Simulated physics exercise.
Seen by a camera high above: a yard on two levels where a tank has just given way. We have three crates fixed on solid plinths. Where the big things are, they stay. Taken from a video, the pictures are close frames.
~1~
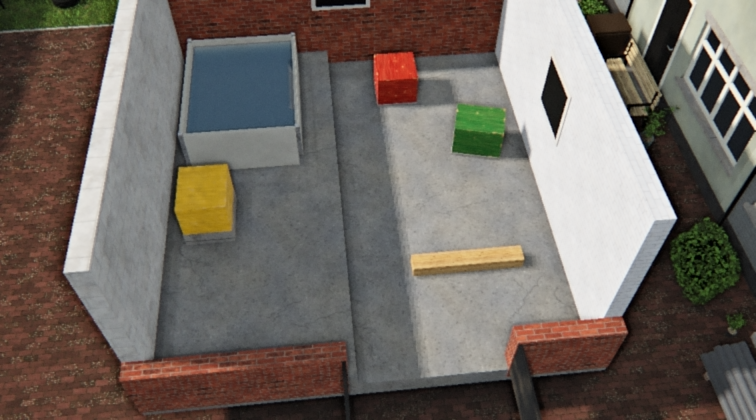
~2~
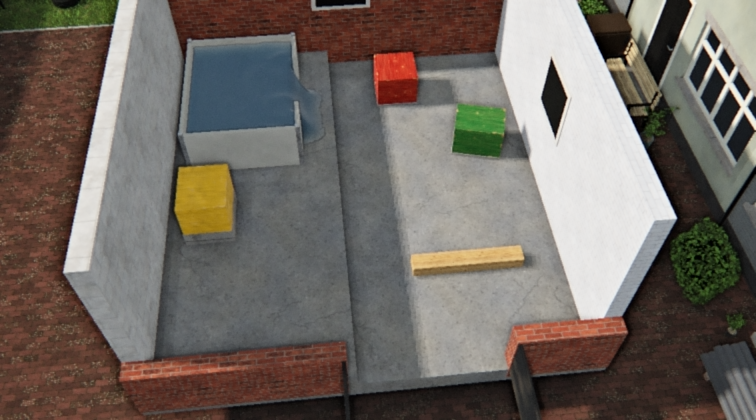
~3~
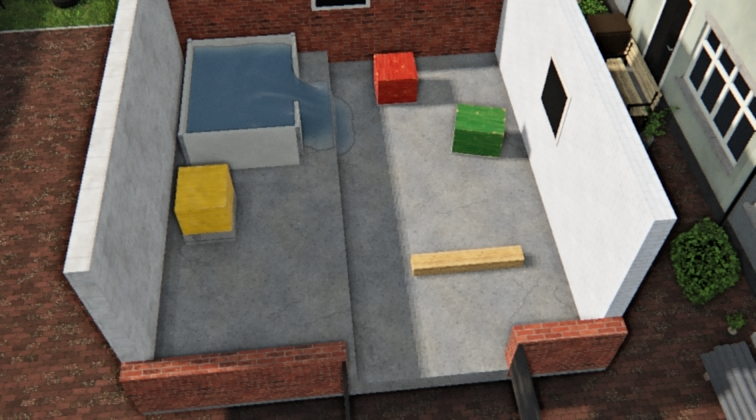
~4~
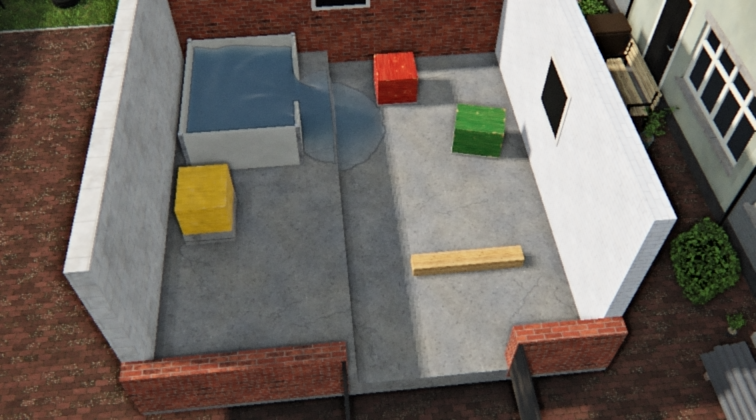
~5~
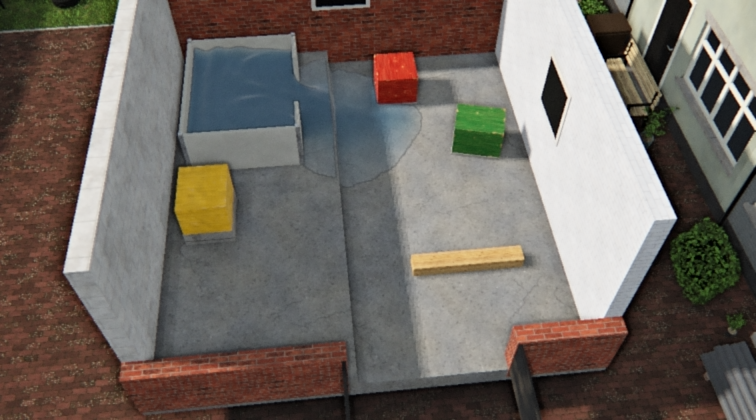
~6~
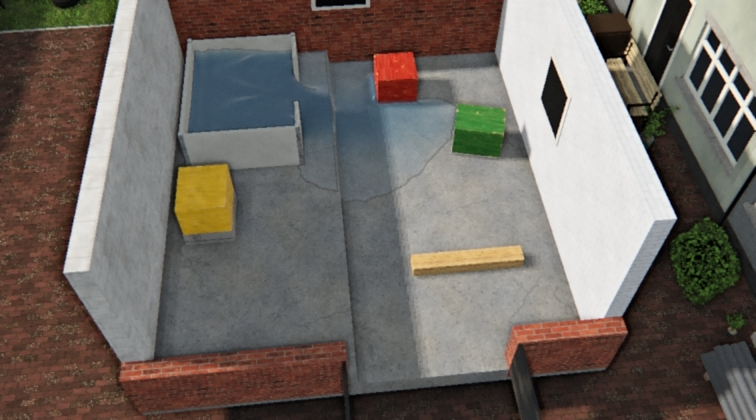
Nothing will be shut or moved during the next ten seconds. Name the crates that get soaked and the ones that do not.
Result: The yellow crate is protected by its plinth; the green crate is not protected by its plinth; the red crate is not protected by its plinth.
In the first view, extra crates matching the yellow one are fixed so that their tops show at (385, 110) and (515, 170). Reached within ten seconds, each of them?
Crate one is touched by the flood; crate two avoids the flood.
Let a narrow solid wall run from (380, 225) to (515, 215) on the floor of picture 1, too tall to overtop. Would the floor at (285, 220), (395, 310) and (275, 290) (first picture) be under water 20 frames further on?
Outcome by spot, in order - unwatered, unwatered, unwatered.
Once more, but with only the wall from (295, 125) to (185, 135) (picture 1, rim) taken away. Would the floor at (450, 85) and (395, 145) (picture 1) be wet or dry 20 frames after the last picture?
First spot unflooded, second spot unflooded.
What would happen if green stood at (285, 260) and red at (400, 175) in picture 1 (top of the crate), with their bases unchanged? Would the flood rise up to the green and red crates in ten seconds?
My reading: The green one stays untouched, the red one is flooded.
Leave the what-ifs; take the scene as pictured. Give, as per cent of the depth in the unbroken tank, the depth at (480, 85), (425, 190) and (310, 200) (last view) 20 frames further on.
I'd put them at close to 16 per cent, then 10 per cent, then 0 per cent.
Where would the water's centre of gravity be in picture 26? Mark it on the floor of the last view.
Point: (376, 143).
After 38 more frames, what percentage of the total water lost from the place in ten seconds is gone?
My reading is about 20 per cent.
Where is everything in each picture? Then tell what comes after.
The open tank at (241, 86) is whole and still, in the first frame.
Water pours out at (296, 105) and has run to (311, 139), in the second frame.
The front is at (348, 143), out from the gap at (297, 106), in the third frame.
The front is at (380, 136), out from the gap at (297, 106), in the fourth frame.
The front is at (415, 113), out from the gap at (296, 105), in the fifth frame.
Water pours out at (296, 105) and has run to a hidden place, in the sixth frame.
A moment on, water covers 30 % of the floor; the yellow crate not reached, the green crate water round its plinth, the red crate water round its plinth.
Next, water covers 45 % of the floor; the yellow crate not reached, the green crate water round its plinth, the red crate water round its plinth.
Then, water covers 50 % of the floor; the yellow crate not reached, the green crate water round its plinth, the red crate water round its plinth.
Later, water covers 60 % of the floor; the yellow crate not reached, the green crate water round its plinth, the red crate water round its plinth.
In the end, water covers 60 % of the floor; the yellow crate stayed above the water, the green crate was topped, the red crate was topped.
